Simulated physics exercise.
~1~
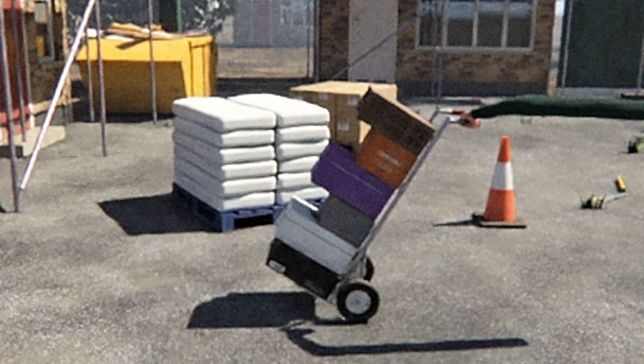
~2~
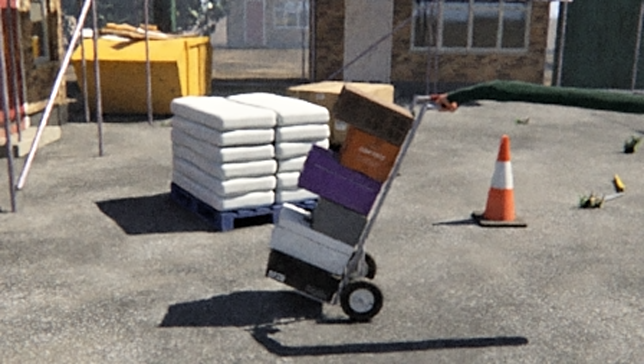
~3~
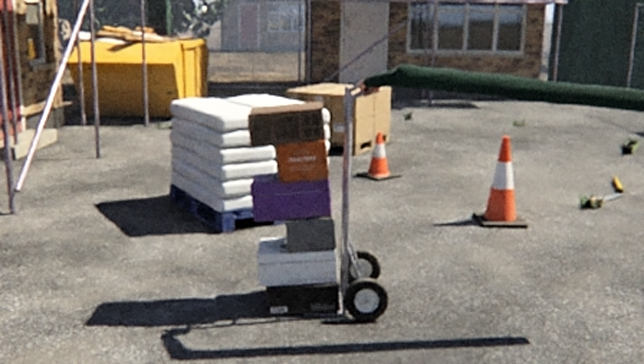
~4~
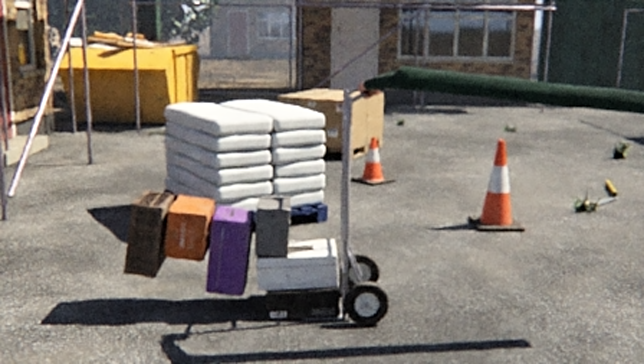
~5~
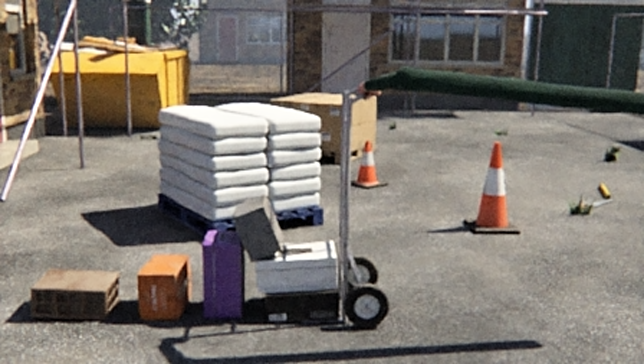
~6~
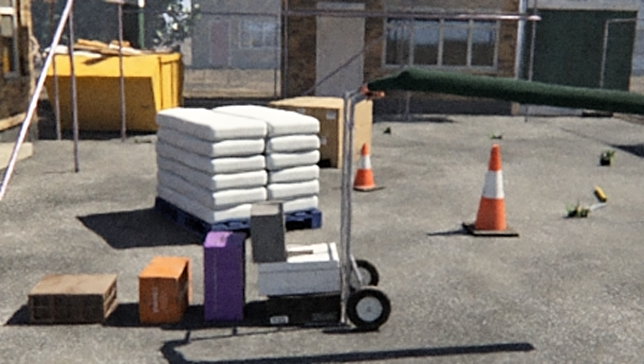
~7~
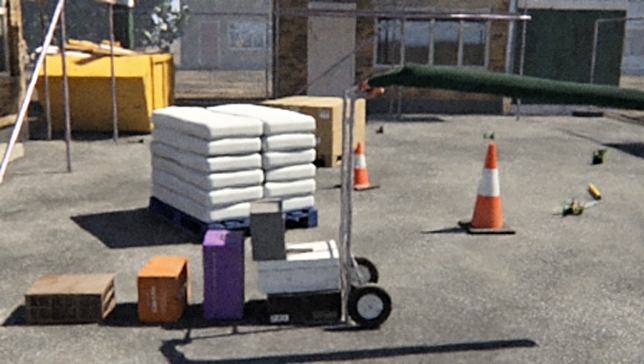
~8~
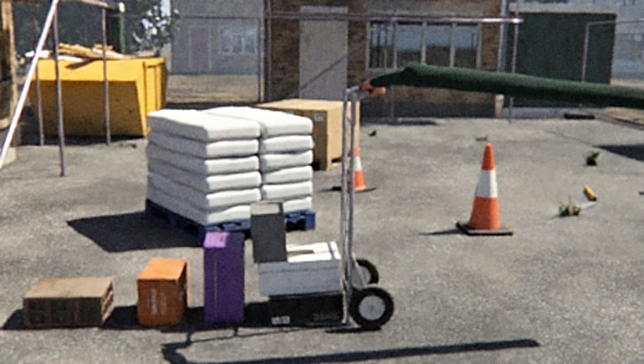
At the start, a sack truck stacked with boxes and toolboxes leans back on a paved yard, near a pallet of white sacks and an orange traffic cone. The truck swings upright, and its load rocks forward off the frame. The brown crate, orange box and purple toolbox topple to the left and drop to the ground, while the grey parcel tips onto its side. The parcel wobbles briefly and settles on the white toolbox. At the end, the truck stands upright and still, with the three fallen items in a row beside it and the black box still at its base.
